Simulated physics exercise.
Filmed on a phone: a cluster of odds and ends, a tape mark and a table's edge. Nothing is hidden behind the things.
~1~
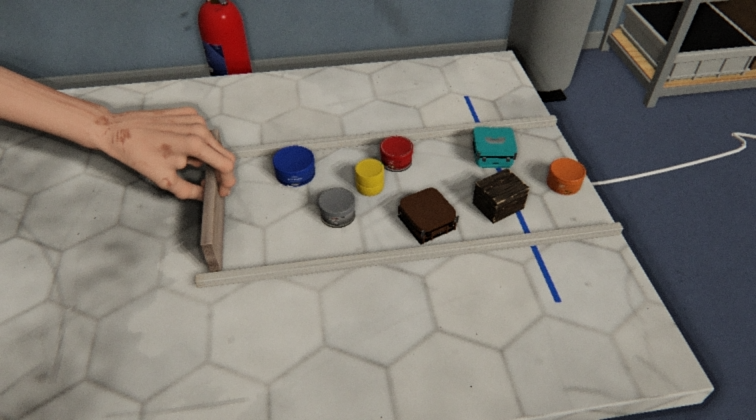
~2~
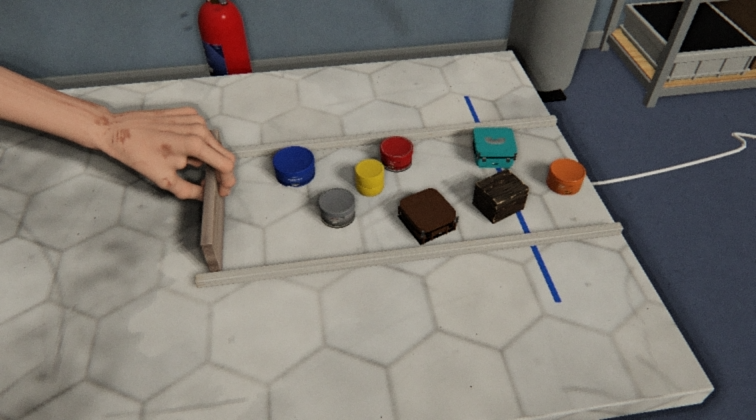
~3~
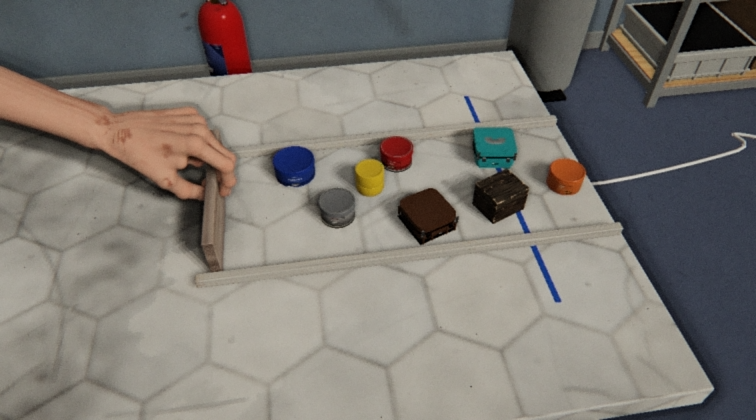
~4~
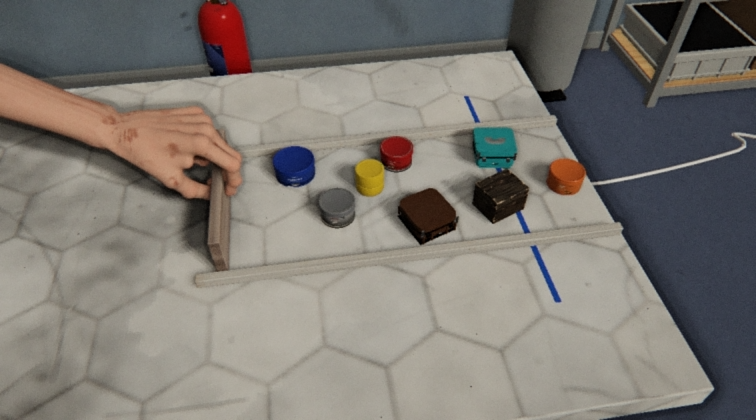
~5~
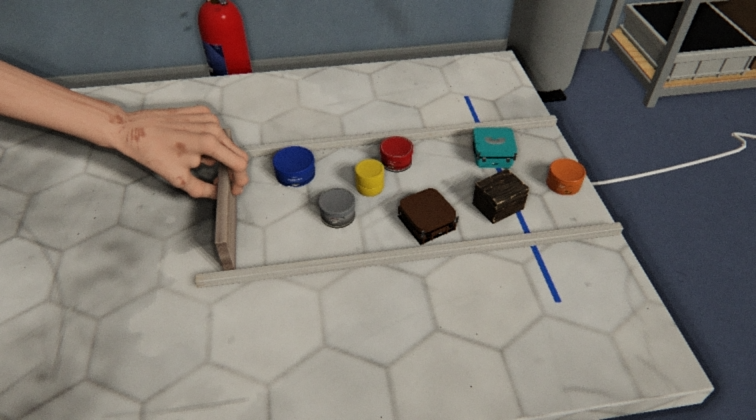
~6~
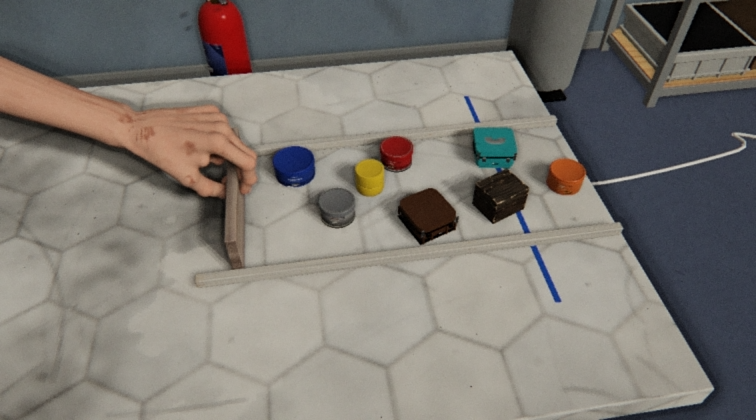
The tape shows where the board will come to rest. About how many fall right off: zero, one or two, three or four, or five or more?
In the end the number that fall off is one or two.
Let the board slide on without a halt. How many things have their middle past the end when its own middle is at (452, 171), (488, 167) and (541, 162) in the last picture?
The counts: 0, 0 and 4.
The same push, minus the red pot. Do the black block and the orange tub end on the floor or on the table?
The black block does not fall, the orange tub is lost.
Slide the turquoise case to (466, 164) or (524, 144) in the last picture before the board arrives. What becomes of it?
The turquoise case holds on; is kept.
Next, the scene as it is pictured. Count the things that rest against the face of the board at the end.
That makes 4.
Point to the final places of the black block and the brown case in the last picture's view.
The black block at (574, 181), the brown case at (550, 207).
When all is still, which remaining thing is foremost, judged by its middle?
It is the turquoise case.
Early on, none off yet; orange tub at rest near (566, 177); turquoise case at rest near (493, 148); black block at rest near (500, 196).
Finally, the number that fall off is one or two; lost, orange tub.
